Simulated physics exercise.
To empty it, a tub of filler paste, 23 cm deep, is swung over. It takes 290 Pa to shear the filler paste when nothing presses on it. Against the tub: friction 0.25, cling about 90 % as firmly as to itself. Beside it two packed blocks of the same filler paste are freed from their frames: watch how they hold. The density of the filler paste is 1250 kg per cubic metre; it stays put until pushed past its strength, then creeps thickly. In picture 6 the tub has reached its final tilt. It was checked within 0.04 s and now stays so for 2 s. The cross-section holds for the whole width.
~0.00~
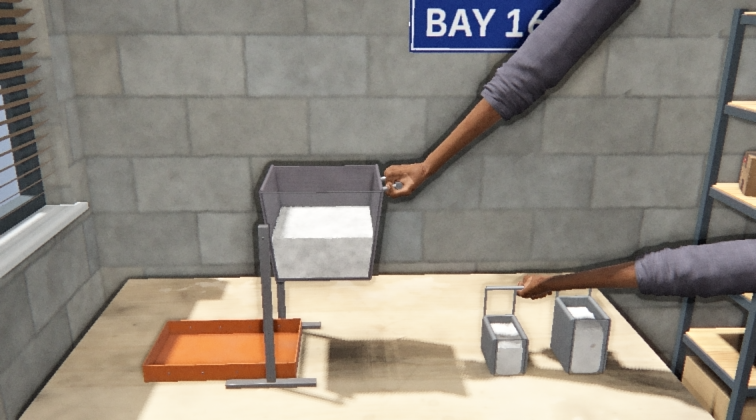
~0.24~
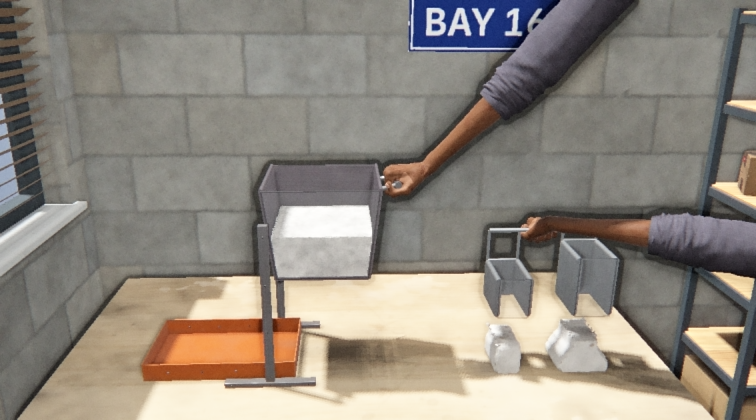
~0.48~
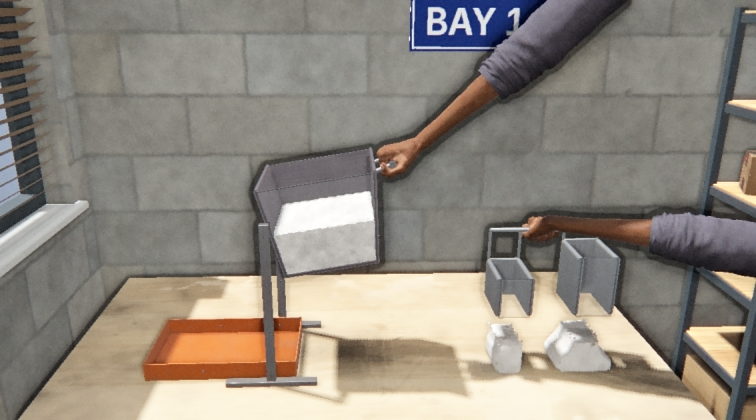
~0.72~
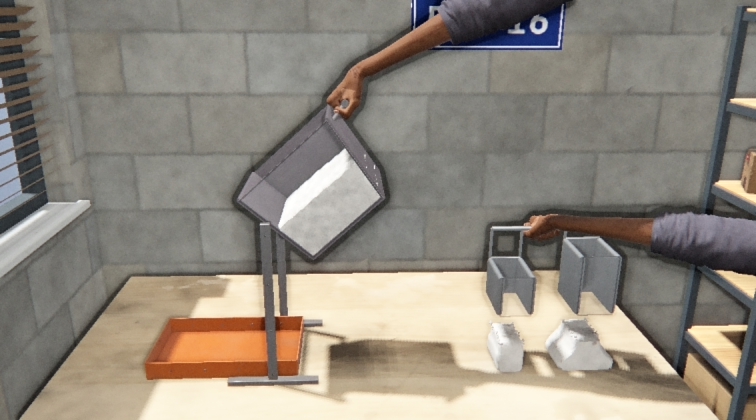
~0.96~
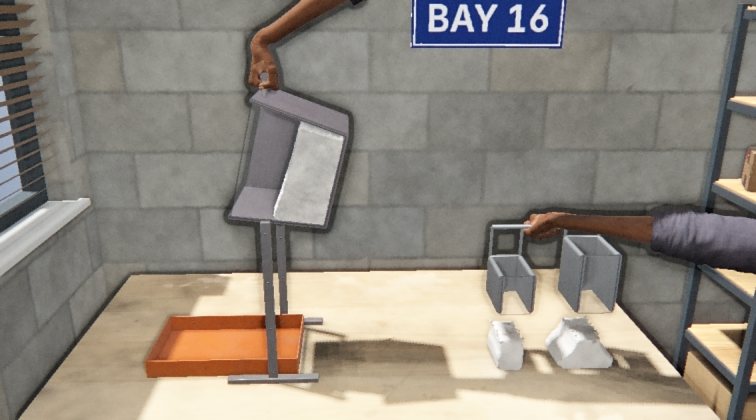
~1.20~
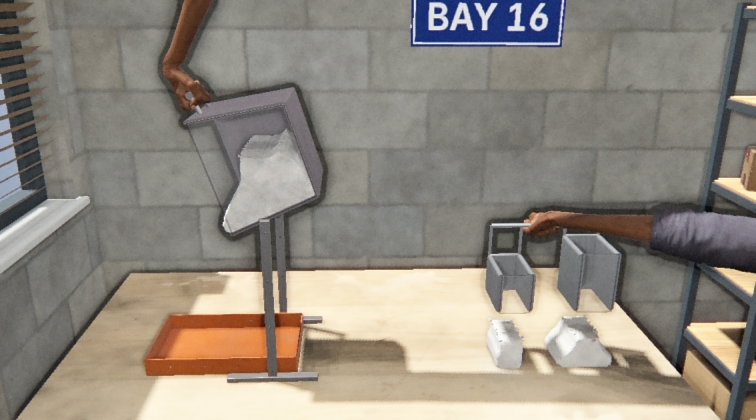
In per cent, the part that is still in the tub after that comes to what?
Close to 0 per cent.
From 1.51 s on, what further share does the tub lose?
Near 25 %.
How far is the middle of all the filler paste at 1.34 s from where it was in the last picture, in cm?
Roughly 11 cm.
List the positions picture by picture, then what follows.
The first frame shows handle-side rim at (380, 191), tilt 0 degrees; highest point of the filler paste at (364, 236); test blocks 9.0 cm, 14 cm high (left to right).
The second frame shows handle-side rim at (379, 190), tilt 0 degrees; highest point of the filler paste at (364, 235); test blocks 8.7 cm, 10 cm high (left to right).
The third frame shows handle-side rim at (373, 172), tilt 9 degrees; highest point of the filler paste at (368, 220); test blocks 8.6 cm, 9.5 cm high (left to right).
The fourth frame shows handle-side rim at (325, 121), tilt 42 degrees; highest point of the filler paste at (351, 165); test blocks 8.6 cm, 9.5 cm high (left to right).
The fifth frame shows handle-side rim at (251, 103), tilt 76 degrees; highest point of the filler paste at (304, 128); test blocks 8.6 cm, 9.5 cm high (left to right).
The sixth frame shows handle-side rim at (186, 125), tilt 108 degrees; highest point of the filler paste at (280, 151); test blocks 8.6 cm, 9.5 cm high (left to right).
By 1.34 s, the tub is at 108 degrees and holds 60 %.
By 1.51 s, the tub is at 108 degrees and holds 24 %.
By 1.68 s, the tub is at 108 degrees and holds 0 %.
By 1.85 s, the tub is at 108 degrees and holds 0 %.
By 3.20 s, at the end, the tub is at 108 degrees and holds 0 %.
